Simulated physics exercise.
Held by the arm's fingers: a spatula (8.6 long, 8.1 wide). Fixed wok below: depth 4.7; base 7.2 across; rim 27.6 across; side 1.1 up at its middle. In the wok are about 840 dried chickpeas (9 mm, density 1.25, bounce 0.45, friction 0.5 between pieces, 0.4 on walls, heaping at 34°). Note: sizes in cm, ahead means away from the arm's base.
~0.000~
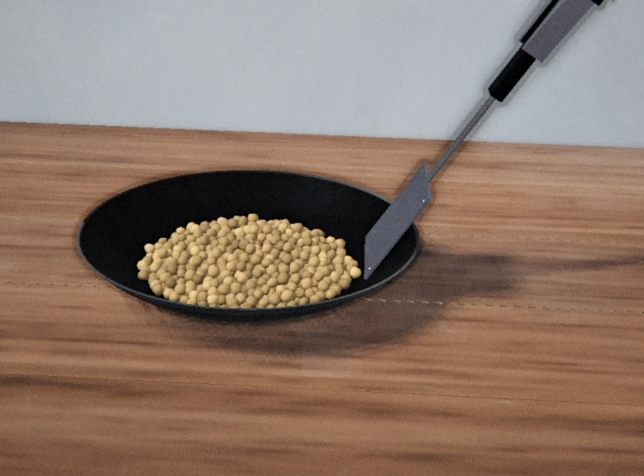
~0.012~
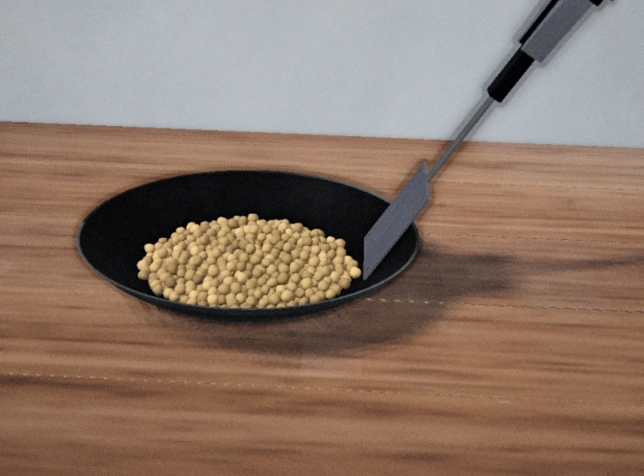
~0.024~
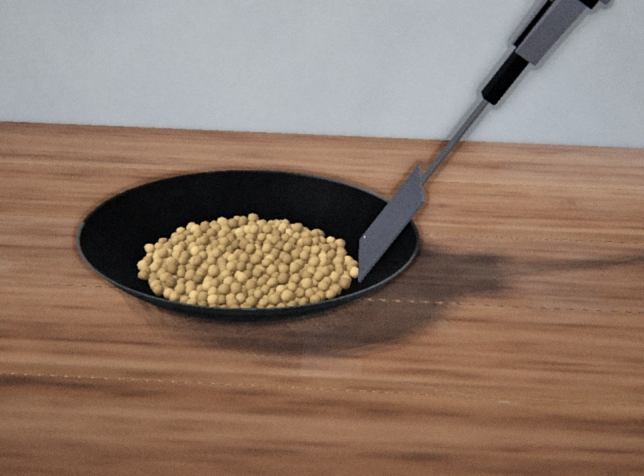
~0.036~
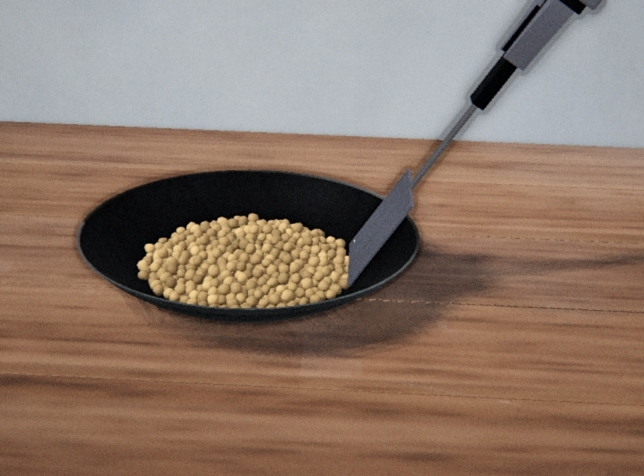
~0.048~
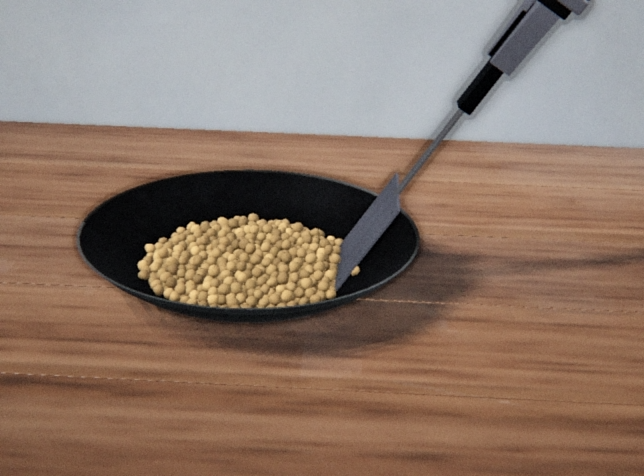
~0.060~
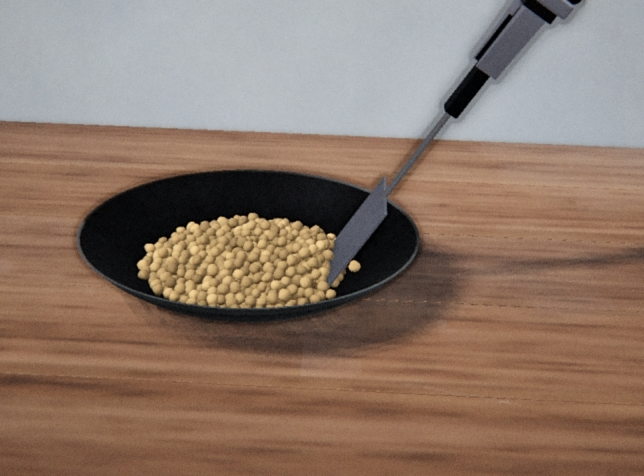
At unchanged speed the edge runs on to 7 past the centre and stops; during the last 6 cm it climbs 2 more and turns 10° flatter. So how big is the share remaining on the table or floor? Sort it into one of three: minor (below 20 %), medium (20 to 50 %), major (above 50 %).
Minor, below 20 %.
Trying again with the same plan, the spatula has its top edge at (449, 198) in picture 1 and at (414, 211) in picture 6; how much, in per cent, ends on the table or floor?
Some 5 per cent.
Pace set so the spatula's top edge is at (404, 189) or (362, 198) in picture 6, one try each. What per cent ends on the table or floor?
Estimates: About 0 %, about 35 %.
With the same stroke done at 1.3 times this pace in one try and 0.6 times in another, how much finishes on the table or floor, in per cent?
The two tries give about 25 and 0 in a hundred.
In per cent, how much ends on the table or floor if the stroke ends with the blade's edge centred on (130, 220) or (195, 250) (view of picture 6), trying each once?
Try 1: Approx. 35 %; try 2: Approx. 0 %.
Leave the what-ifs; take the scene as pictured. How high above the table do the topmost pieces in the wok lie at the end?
It reaches around 6.0 cm.
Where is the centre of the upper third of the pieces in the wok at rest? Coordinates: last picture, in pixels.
Roughly at (136, 239).
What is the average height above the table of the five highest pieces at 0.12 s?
They are around 6 cm up.
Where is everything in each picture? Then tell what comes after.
The spatula top edge at (428, 179), sloping 57°; upper third of the load around (251, 254), from x 145 to 355, top at y 220; 840 in the wok, in the first picture.
The spatula top edge at (427, 180), sloping 57°; upper third of the load around (251, 254), from x 145 to 355, top at y 220, in the second picture.
The spatula top edge at (422, 182), sloping 57°; upper third of the load around (251, 254), from x 145 to 355, top at y 220, in the third picture.
The spatula top edge at (411, 187), sloping 57°; upper third of the load around (252, 254), from x 145 to 355, top at y 220, in the fourth picture.
The spatula top edge at (398, 191), sloping 57°; upper third of the load around (253, 253), from x 145 to 355, top at y 220, in the fifth picture.
The spatula top edge at (386, 194), sloping 57°; upper third of the load around (257, 252), from x 145 to 355, top at y 220; 840 in the wok, in the sixth picture.
After 0.12 s, sloping 57°, highest piece 6 above the table; 840 in the wok.
After 0.17 s, sloping 54°, highest piece 6 above the table; 840 in the wok.
After 0.40 s, sloping 47°, highest piece 6 above the table; 738 in the wok, 93 on the table or floor, 9 on the blade or in flight.
After 1.45 s, sloping 47°, highest piece 6 above the table; 733 in the wok, 107 on the table or floor.
In the end, 733 in the wok, 107 on the table or floor. That is 13 % on the table or floor.
